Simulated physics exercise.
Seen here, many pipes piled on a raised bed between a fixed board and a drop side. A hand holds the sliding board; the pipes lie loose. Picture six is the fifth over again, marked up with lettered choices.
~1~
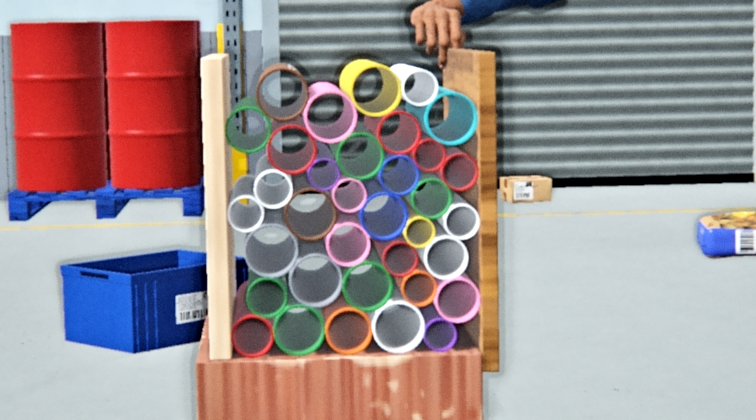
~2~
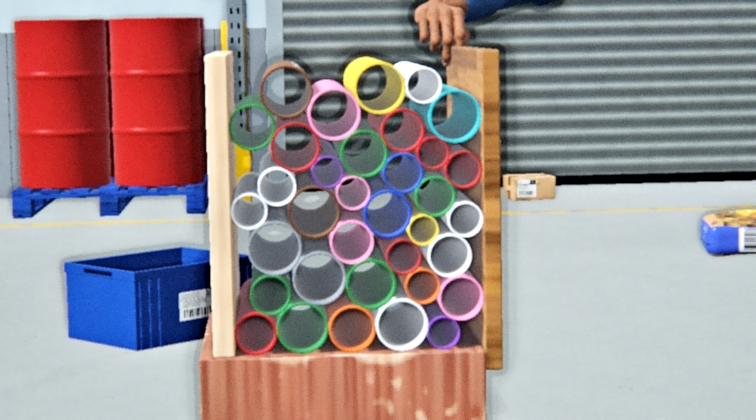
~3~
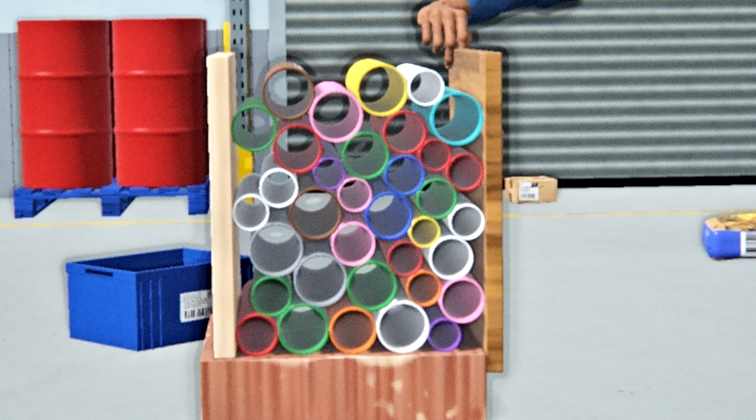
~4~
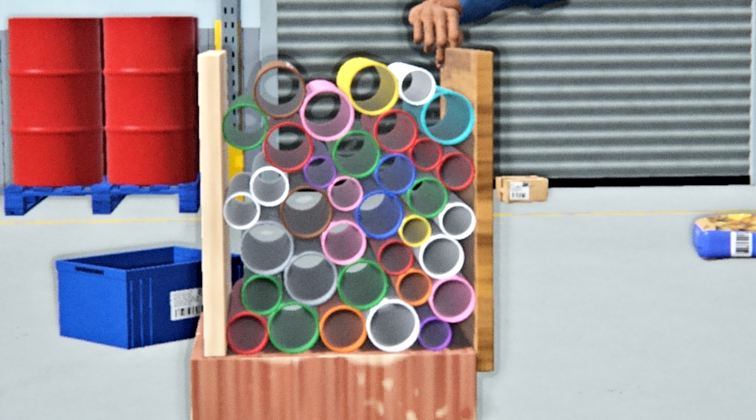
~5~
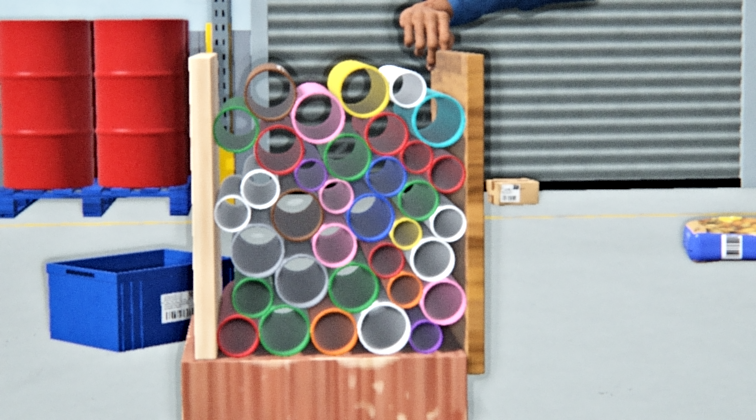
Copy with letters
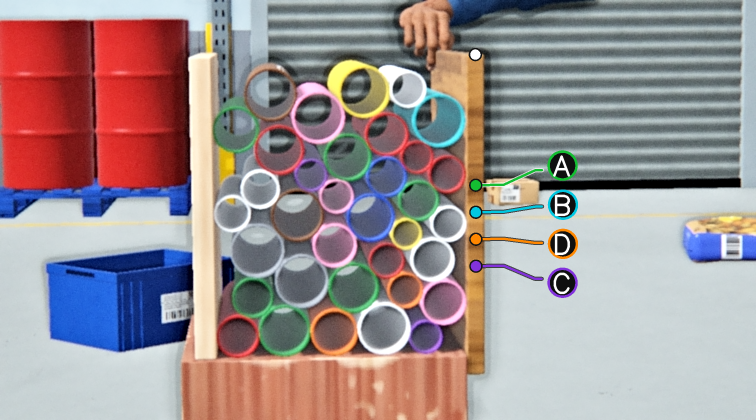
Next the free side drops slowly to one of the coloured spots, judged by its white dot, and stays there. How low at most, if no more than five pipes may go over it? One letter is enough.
The last mark within the limit is A.
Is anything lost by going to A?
At A: Yes.
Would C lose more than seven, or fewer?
More than seven.
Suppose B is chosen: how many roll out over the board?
The count is six.
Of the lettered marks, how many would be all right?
One of them.
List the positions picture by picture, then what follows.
A purple pipe (324, 175); a green pipe (248, 130); side board (469, 197), in the first picture.
Side board (473, 195); a red pipe (256, 334), in the second picture.
A pink pipe (463, 300); a white pipe (451, 258), in the third picture.
A white pipe (458, 221); a blue pipe (396, 174), in the fourth picture.
A purple pipe (311, 176); a green pipe (236, 130); side board (456, 199), in the fifth picture.
On the copy, A at (476, 185); B at (476, 212); C at (476, 266); D at (476, 239); the white dot at (476, 55).
On A. First, top of the board (466, 113).
Then, top of the board (466, 181).
Finally, top of the board (466, 185), two out over the board.
By contrast, B six out over the board; C more than five out over the board; D more than five out over the board.
